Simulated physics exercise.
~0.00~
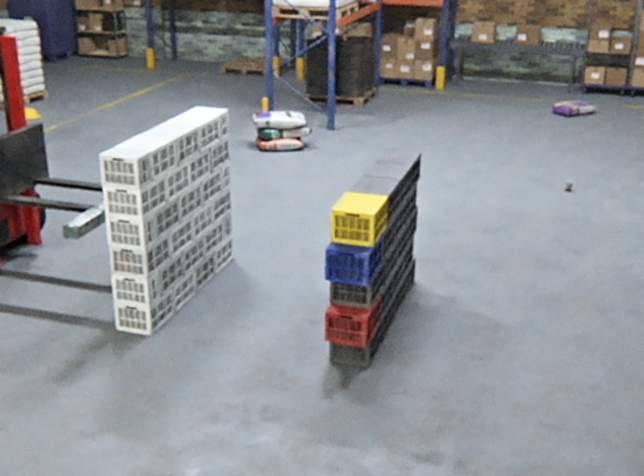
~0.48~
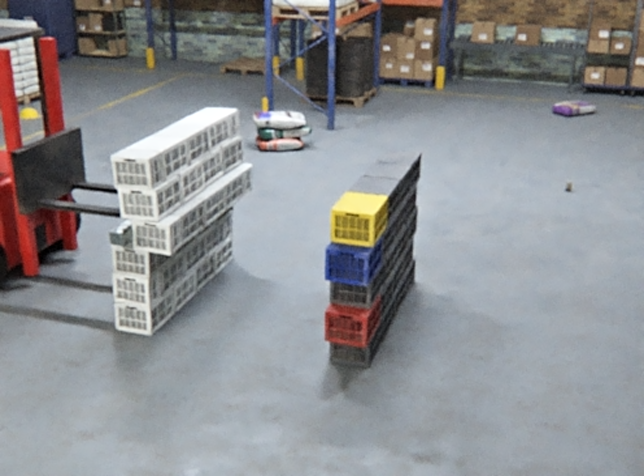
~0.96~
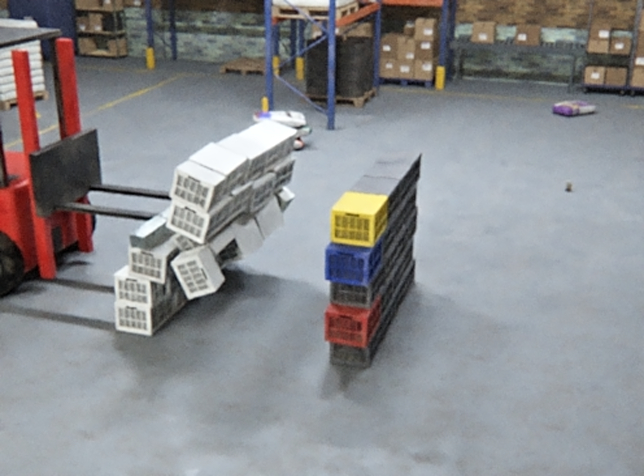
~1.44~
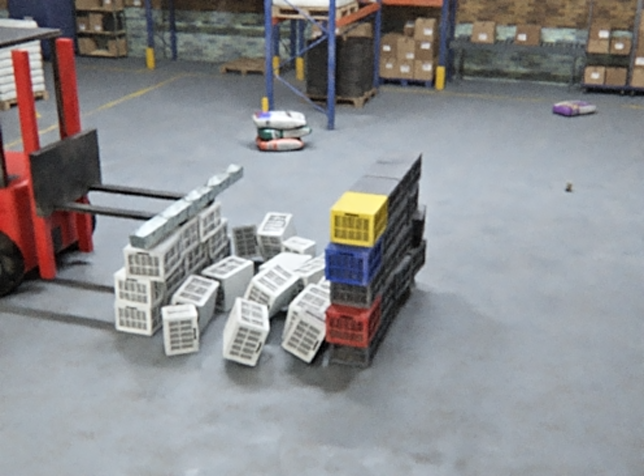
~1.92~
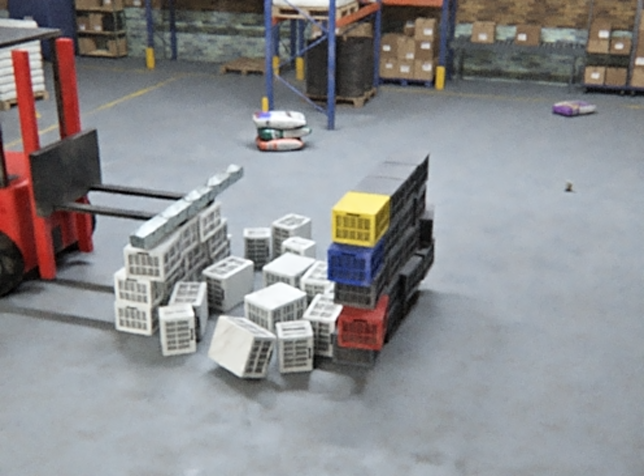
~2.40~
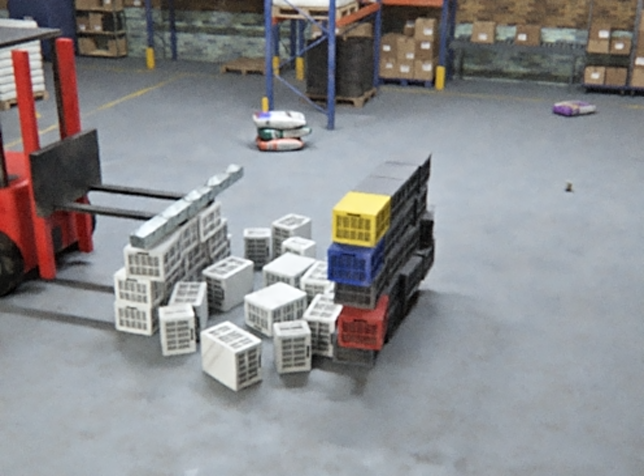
A red forklift's beam topples the white crate wall's upper part, nudging the standing dark wall.
